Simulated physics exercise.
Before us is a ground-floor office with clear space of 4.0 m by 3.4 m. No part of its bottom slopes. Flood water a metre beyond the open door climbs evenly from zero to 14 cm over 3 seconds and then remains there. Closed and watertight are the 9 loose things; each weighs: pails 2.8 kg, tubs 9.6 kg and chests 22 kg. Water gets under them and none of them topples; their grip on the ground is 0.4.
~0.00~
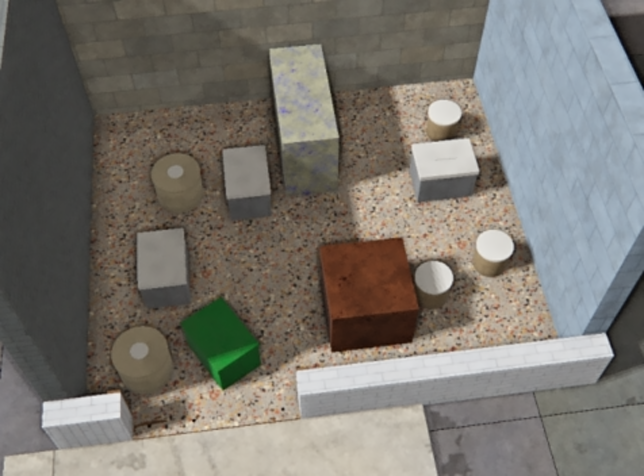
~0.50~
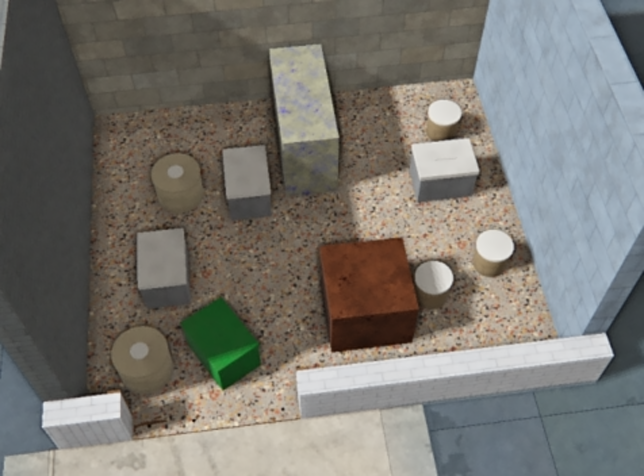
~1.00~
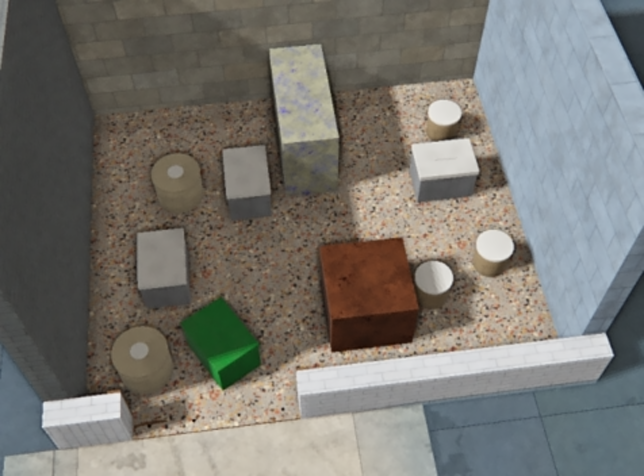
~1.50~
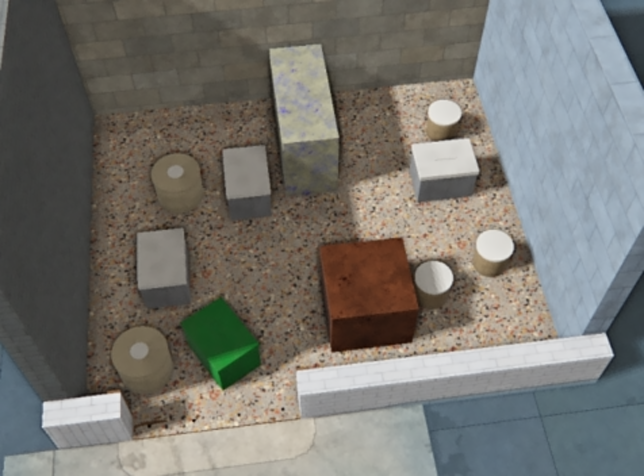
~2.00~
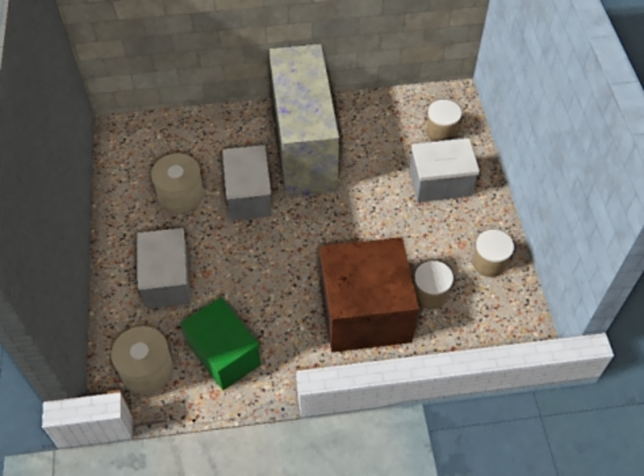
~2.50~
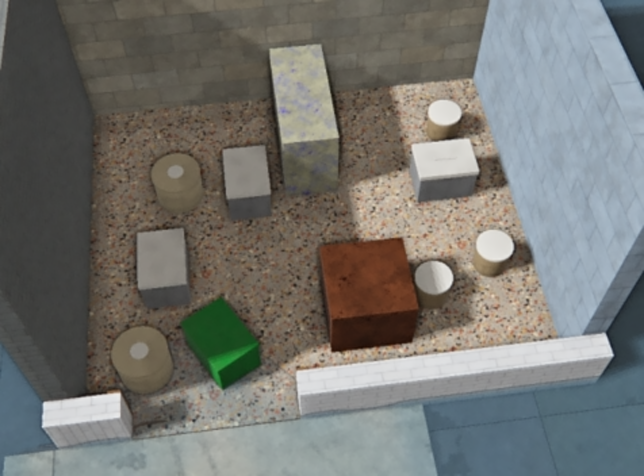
In a walled ground-floor room, blocks and tubs stay still as water spreads outside.
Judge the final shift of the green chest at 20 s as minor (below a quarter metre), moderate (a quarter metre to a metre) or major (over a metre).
It is going to make a long trip.
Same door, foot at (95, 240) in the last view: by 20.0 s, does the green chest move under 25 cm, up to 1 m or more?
The green chest goes a bit.
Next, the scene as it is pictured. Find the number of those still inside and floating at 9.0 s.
Answer: 2.
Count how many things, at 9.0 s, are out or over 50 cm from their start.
At that time I count 3.
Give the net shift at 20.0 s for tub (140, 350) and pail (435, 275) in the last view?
They've ended up 300 cm and 60 cm away, in that order.
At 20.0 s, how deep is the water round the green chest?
Depth: About 13 cm.
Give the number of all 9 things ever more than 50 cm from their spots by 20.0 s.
Total: 9.
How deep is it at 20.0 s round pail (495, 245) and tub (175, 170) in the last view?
I'd estimate 12 cm for the first and 14 cm for the second.
After 4.0 s the green chest is near (236, 298), 0.3 m from its start, aground; 0 afloat.
After 9.0 s the green chest is near (315, 192), 1.6 m from its start, aground; 2 afloat.
After 16.0 s the green chest is near (487, 228), 2.5 m from its start, afloat; 9 afloat.
After 20.0 s the green chest is near (487, 312), 2.2 m from its start, afloat; 9 afloat.
